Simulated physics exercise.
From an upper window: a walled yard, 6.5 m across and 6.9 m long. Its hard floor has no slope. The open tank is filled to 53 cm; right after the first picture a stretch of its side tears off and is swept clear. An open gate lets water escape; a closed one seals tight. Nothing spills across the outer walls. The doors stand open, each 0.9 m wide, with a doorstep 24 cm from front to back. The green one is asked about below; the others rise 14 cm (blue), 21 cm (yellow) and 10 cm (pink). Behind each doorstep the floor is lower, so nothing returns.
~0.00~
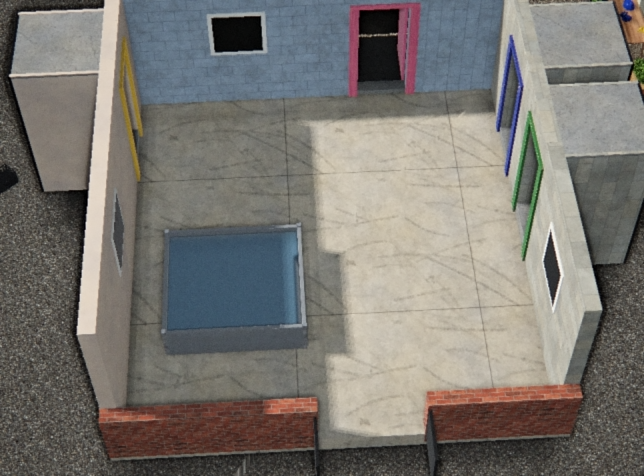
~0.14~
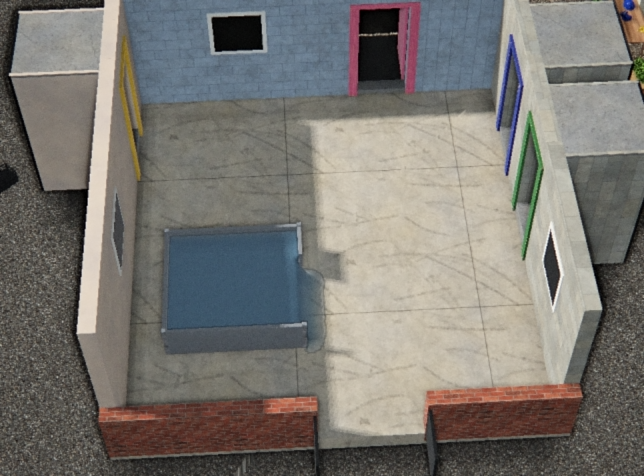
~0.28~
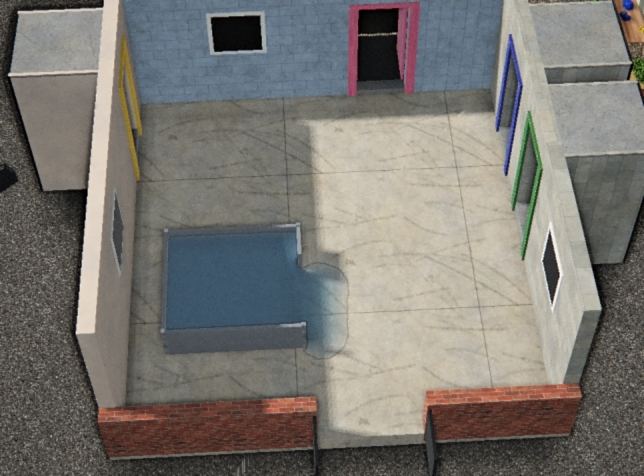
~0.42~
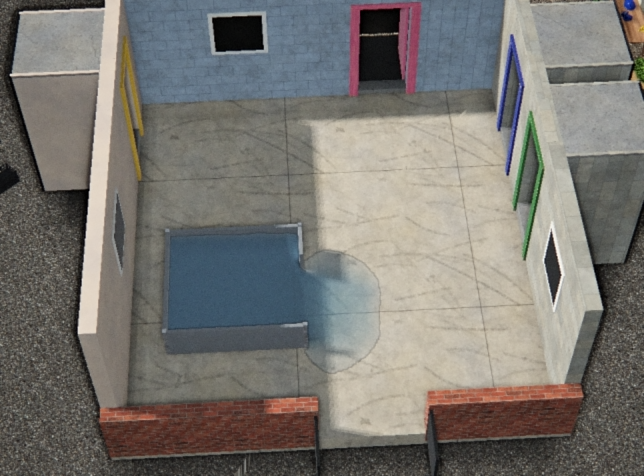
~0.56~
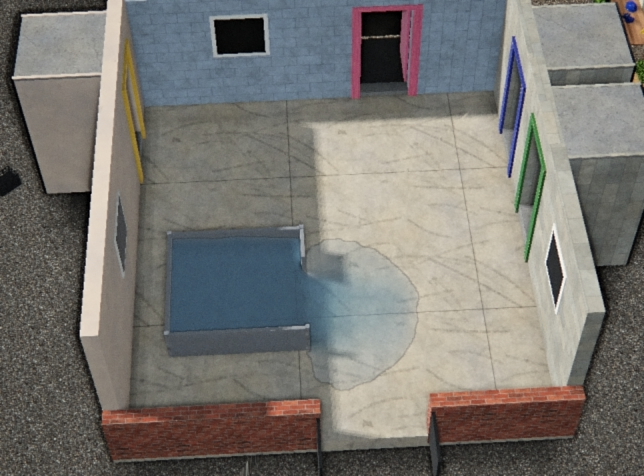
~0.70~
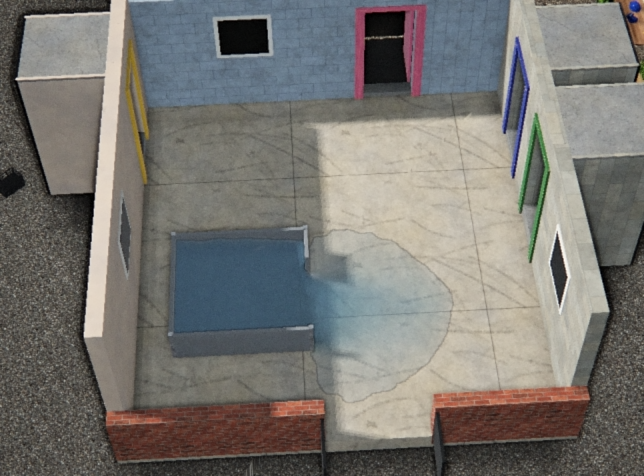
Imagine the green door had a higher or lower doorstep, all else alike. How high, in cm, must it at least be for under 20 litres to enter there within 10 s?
It would have to be roughly 12 cm high.
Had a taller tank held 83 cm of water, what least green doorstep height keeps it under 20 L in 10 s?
Some 21 cm.
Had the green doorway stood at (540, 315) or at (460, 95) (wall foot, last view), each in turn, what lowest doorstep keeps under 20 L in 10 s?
Roughly 18 and 10.0 cm.
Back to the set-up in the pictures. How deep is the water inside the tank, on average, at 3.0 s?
Some 21 cm.
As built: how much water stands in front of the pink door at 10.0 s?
Some 7.5 cm.
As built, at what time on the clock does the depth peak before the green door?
Around 2.6 s.
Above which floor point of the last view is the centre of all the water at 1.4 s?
Around (296, 307).
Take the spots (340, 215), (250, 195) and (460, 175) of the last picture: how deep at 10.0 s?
About 1, 2 and 5 cm.
After 1.4 s water covers 25 % of the floor, deepest (28 cm) near (318, 328); it has not reached the green door.
After 3.0 s water covers 35 % of the floor, deepest (30 cm) near (562, 415); 17 cm at the green door, 0 litres in over its 24 cm doorstep.
After 10.0 s water covers 75 % of the floor, deepest (10 cm) near (148, 123); 5 cm at the green door, 0 litres in over its 24 cm doorstep.
At the green door as built, the water arrived by 1.7 s and peaked near 18 cm at 2.6 s.
With a doorstep of 10 cm, 37 litres would have come in within the 10 s; with 13.5 cm, 11 litres. So under 20 litres takes about 12 cm.
